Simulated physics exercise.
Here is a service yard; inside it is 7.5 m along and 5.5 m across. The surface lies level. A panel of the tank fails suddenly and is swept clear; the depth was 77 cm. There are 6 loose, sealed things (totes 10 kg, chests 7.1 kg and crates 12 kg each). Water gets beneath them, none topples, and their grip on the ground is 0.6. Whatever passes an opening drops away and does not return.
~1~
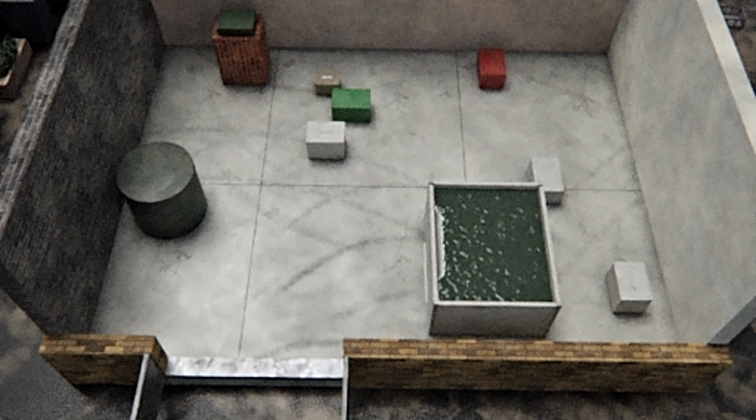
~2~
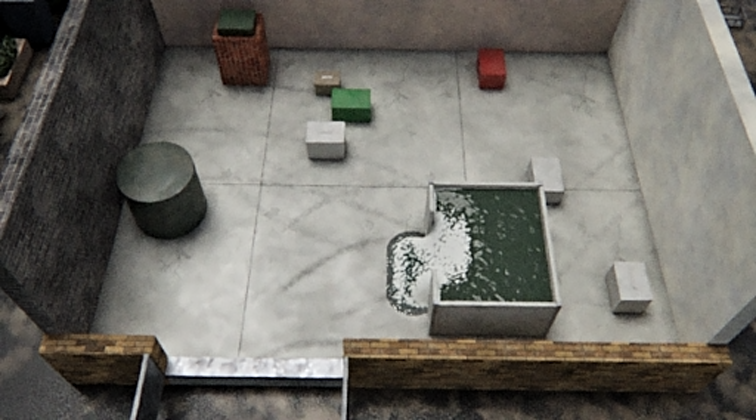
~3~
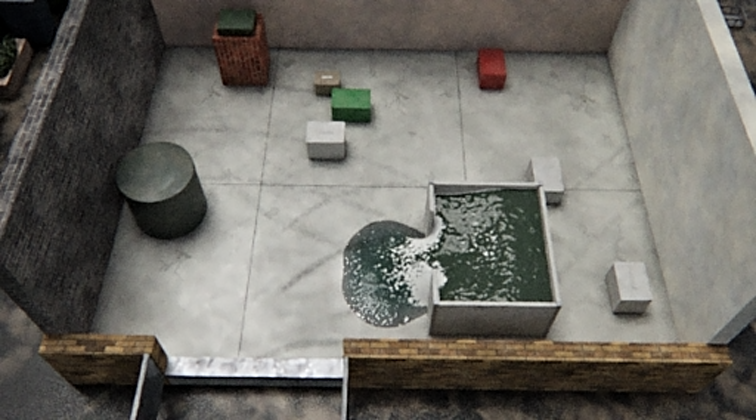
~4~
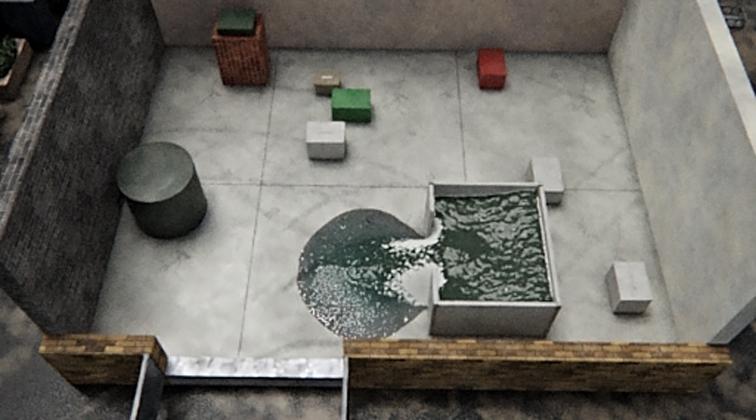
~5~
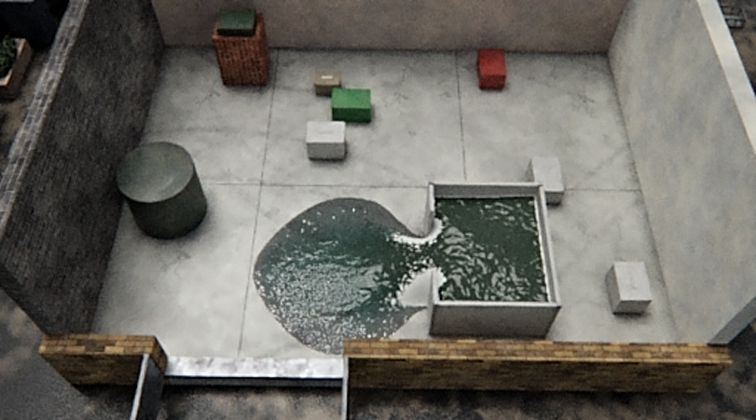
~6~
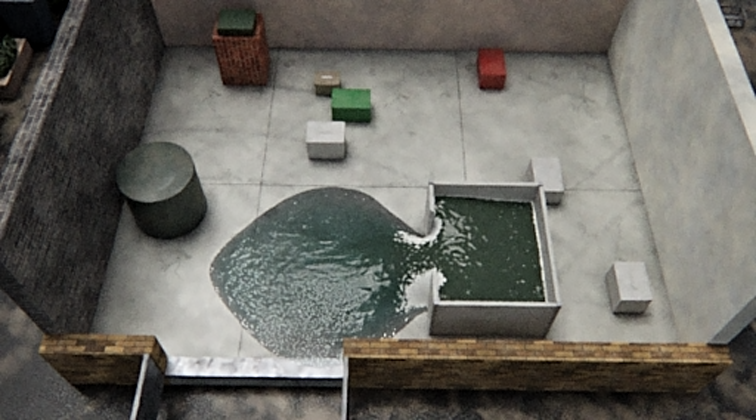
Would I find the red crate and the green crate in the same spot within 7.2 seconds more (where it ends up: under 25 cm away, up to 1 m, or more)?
Red crate stays put, green crate barely shifts.
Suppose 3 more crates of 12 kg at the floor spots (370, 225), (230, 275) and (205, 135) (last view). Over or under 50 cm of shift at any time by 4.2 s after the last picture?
In that order: Past it, past it, over.
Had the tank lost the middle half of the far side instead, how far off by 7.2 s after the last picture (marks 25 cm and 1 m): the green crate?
In that case the green crate ends far away.
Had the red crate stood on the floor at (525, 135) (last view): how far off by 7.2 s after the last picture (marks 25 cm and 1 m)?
It barely shifts.
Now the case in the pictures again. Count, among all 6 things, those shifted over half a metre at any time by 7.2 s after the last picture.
I count 0.
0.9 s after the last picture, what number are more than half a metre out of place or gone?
I count 0.
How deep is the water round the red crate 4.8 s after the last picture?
Roughly 0 cm.
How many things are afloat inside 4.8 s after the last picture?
0 of them.
Then, 0.9 s after the last picture the red crate is near (493, 62), 0.0 m from its start, aground; the green crate is near (351, 98), 0.0 m from its start, aground; 0 of 6 are out; 0 afloat.
Then, 2.8 s after the last picture the red crate is near (493, 62), 0.0 m from its start, aground; the green crate is near (351, 98), 0.0 m from its start, aground; 0 of 6 are out; 0 afloat.
Then, 4.8 s after the last picture the red crate is near (493, 62), 0.0 m from its start, aground; the green crate is near (351, 98), 0.0 m from its start, aground; 0 of 6 are out; 0 afloat.
Then, 7.2 s after the last picture the red crate is near (493, 62), 0.0 m from its start, aground; the green crate is near (351, 98), 0.0 m from its start, aground; 0 of 6 are out; 0 afloat.
